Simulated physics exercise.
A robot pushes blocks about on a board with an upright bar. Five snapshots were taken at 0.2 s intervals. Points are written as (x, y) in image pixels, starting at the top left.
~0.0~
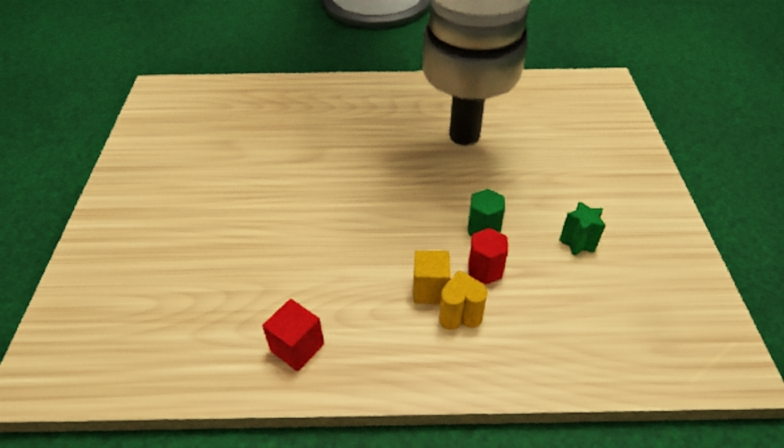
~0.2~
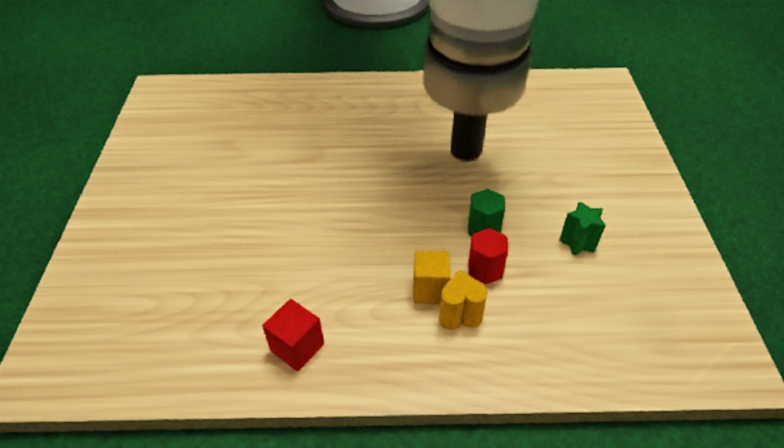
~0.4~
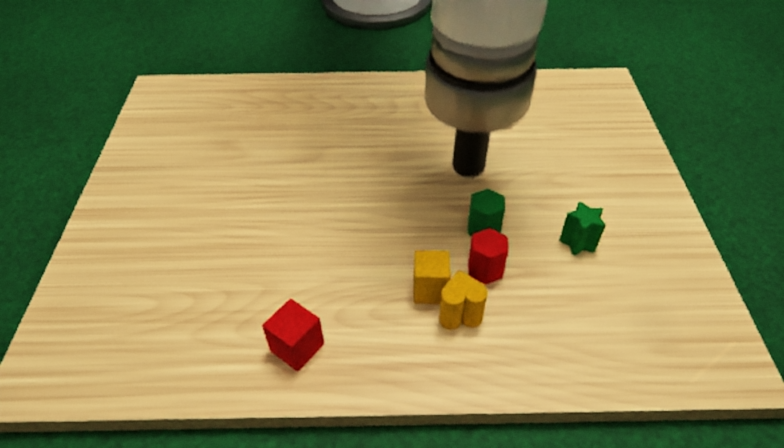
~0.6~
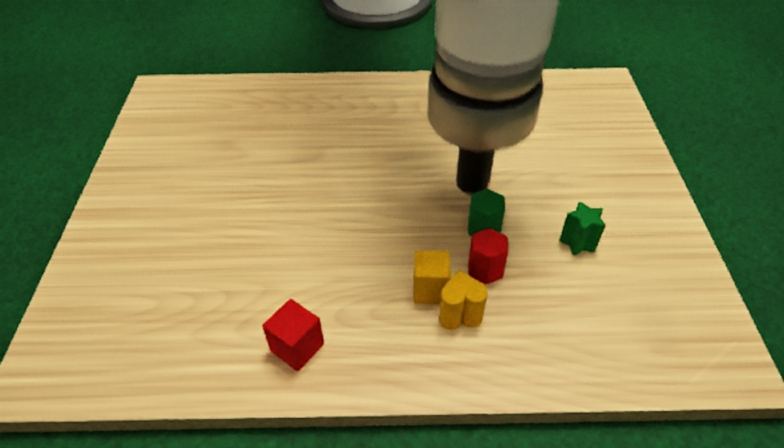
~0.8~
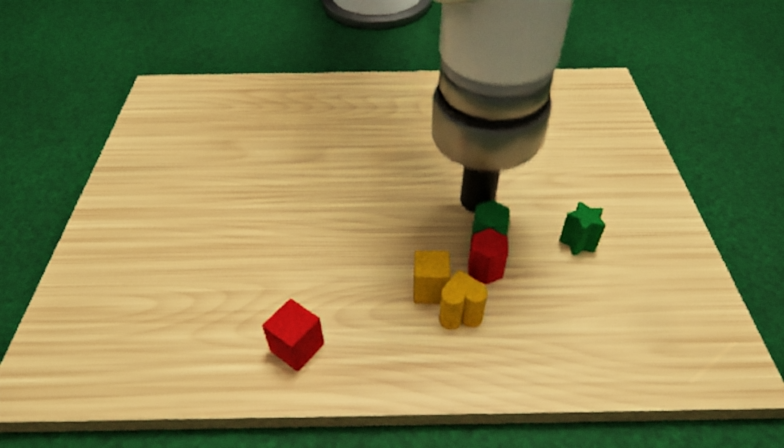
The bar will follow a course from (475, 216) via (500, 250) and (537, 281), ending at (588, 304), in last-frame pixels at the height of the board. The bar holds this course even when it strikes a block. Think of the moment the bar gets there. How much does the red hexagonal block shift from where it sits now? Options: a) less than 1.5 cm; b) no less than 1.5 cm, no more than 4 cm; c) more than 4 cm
That would be b.
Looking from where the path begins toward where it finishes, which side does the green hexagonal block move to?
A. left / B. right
The correct letter is B.
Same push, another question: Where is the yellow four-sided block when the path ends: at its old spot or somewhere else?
The block in question stays where it was by the end.
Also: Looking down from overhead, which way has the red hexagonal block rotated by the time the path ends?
Watching from overhead, you'd notice the red hexagonal block rotating clockwise.
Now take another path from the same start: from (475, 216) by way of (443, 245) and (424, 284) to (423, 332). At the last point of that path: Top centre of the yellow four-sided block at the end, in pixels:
My prediction: (423, 341).
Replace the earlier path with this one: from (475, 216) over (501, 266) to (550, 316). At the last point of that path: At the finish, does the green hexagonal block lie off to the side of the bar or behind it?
No, that is not how it ends up.
What follows on the original path. One third of the way, bar (503, 236); red hexagonal block (494, 267), turned 70° clockwise; green hexagonal block (521, 249).
Two thirds of the way, bar (542, 268); red hexagonal block (496, 274), turned 90° clockwise; green hexagonal block (543, 284), turned 40° clockwise.
At the end, bar (594, 291); yellow four-sided block unmoved; red hexagonal block (496, 274), turned 90° clockwise; green hexagonal block (546, 288), turned 55° clockwise; green star unmoved.
